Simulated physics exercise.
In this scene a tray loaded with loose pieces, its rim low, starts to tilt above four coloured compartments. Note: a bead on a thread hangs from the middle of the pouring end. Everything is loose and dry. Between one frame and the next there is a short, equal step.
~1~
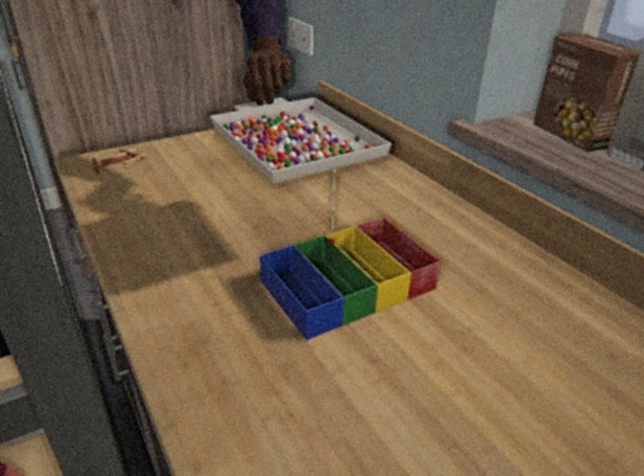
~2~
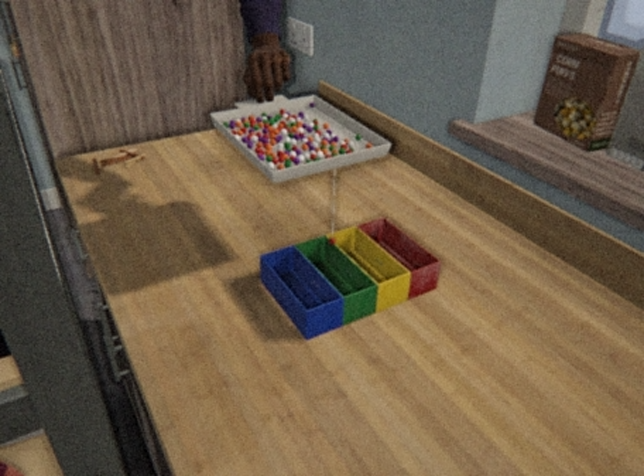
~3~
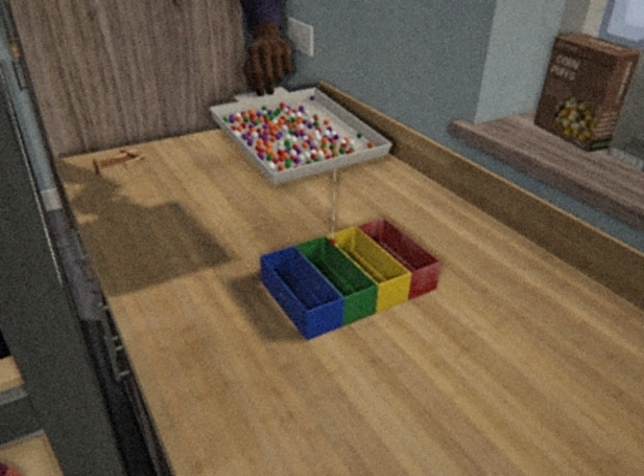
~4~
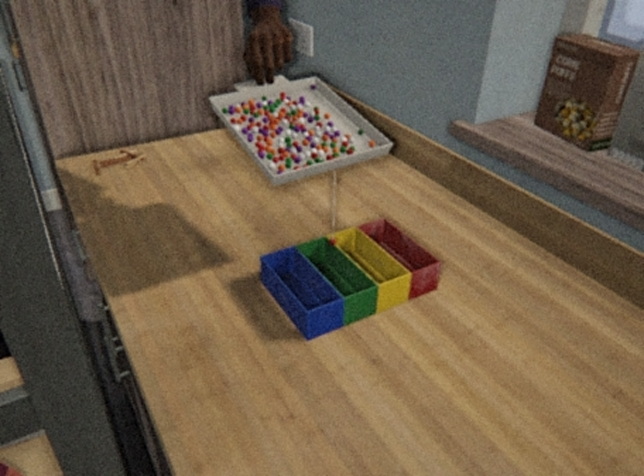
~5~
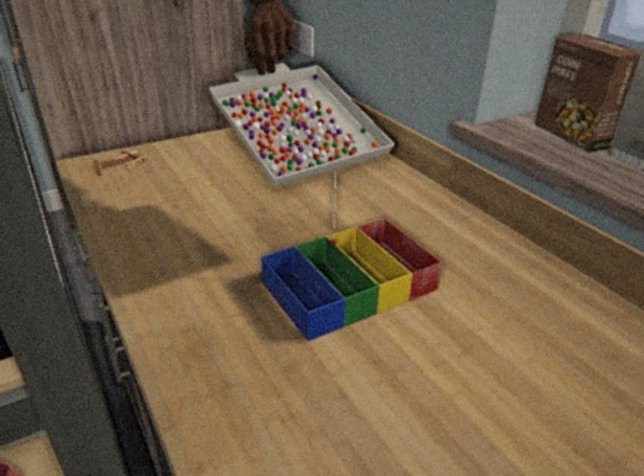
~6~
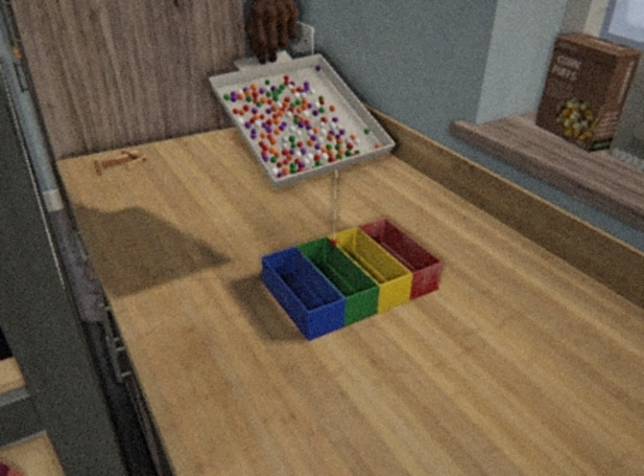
At first, a hand holds the far end of a pale tray of colourful plastic beads above blue, green, yellow and red compartments on a wooden counter. The hand then gradually raises that end, steepening the tray with its left front corner lowest, and the beads spread and shift inside it.
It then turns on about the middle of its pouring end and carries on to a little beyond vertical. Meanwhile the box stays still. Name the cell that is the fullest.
Blue.
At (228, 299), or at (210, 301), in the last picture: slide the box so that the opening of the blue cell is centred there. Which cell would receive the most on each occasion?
For the first spot I'd say the cell in yellow, and for the second spot yellow.
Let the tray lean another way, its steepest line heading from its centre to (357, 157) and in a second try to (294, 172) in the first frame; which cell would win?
The first time it is the cell in red, and the second time it is the blue one.
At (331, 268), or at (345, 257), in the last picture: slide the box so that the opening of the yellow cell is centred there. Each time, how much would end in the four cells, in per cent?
About 90% and about 90%.
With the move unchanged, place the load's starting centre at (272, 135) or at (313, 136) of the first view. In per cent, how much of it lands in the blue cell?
Near 50 per cent and near 50 per cent.
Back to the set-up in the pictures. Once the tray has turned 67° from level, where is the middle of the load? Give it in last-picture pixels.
I'd put it at about (313, 164).
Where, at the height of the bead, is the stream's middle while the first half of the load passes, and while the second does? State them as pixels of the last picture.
The leading part at (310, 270), the rest of it at (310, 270).
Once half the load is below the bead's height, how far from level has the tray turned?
100°.
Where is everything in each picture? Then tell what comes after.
In the first picture, corners of the pouring end (274, 170) and (387, 143), level; middle of the load (287, 141), round plastic beads; bead on its thread (332, 241); blue cell (325, 316); green cell (360, 303); yellow cell (393, 290); red cell (424, 278).
In the second picture, corners of the pouring end (274, 170) and (387, 143), level; middle of the load (287, 140).
In the third picture, corners of the pouring end (274, 172) and (388, 143), tipped barely, lowest at the left corner; middle of the load (287, 137).
In the fourth picture, corners of the pouring end (275, 174) and (389, 143), tipped a little, lowest at the left corner; middle of the load (288, 133).
In the fifth picture, corners of the pouring end (276, 176) and (390, 143), tipped clearly, lowest at the left corner; middle of the load (289, 130), about a tenth on the move.
In the sixth picture, corners of the pouring end (277, 178) and (391, 143), tipped clearly, lowest at the left corner; middle of the load (292, 129), almost all on the move; blue cell (327, 317); green cell (362, 304); yellow cell (395, 291); red cell (426, 279).
Just after the last frame, tray tipped steeply; the larger part on the tray; just a few in the blue cell; just a few in the green cell; about a tenth falling or outside the box.
A moment on, tray tipped past a quarter turn; about a tenth on the tray; roughly a third in the blue cell; roughly a quarter in the green cell; about a tenth in the yellow cell; roughly a quarter falling or outside the box.
Further on, tray tipped past a quarter turn; roughly half in the blue cell; roughly a quarter in the green cell; about a tenth in the yellow cell; about a tenth falling or outside the box.
When it is over, tray tipped past a quarter turn; roughly half in the blue cell; roughly a quarter in the green cell; about a tenth in the yellow cell; not one in the red cell; about a tenth outside the box.
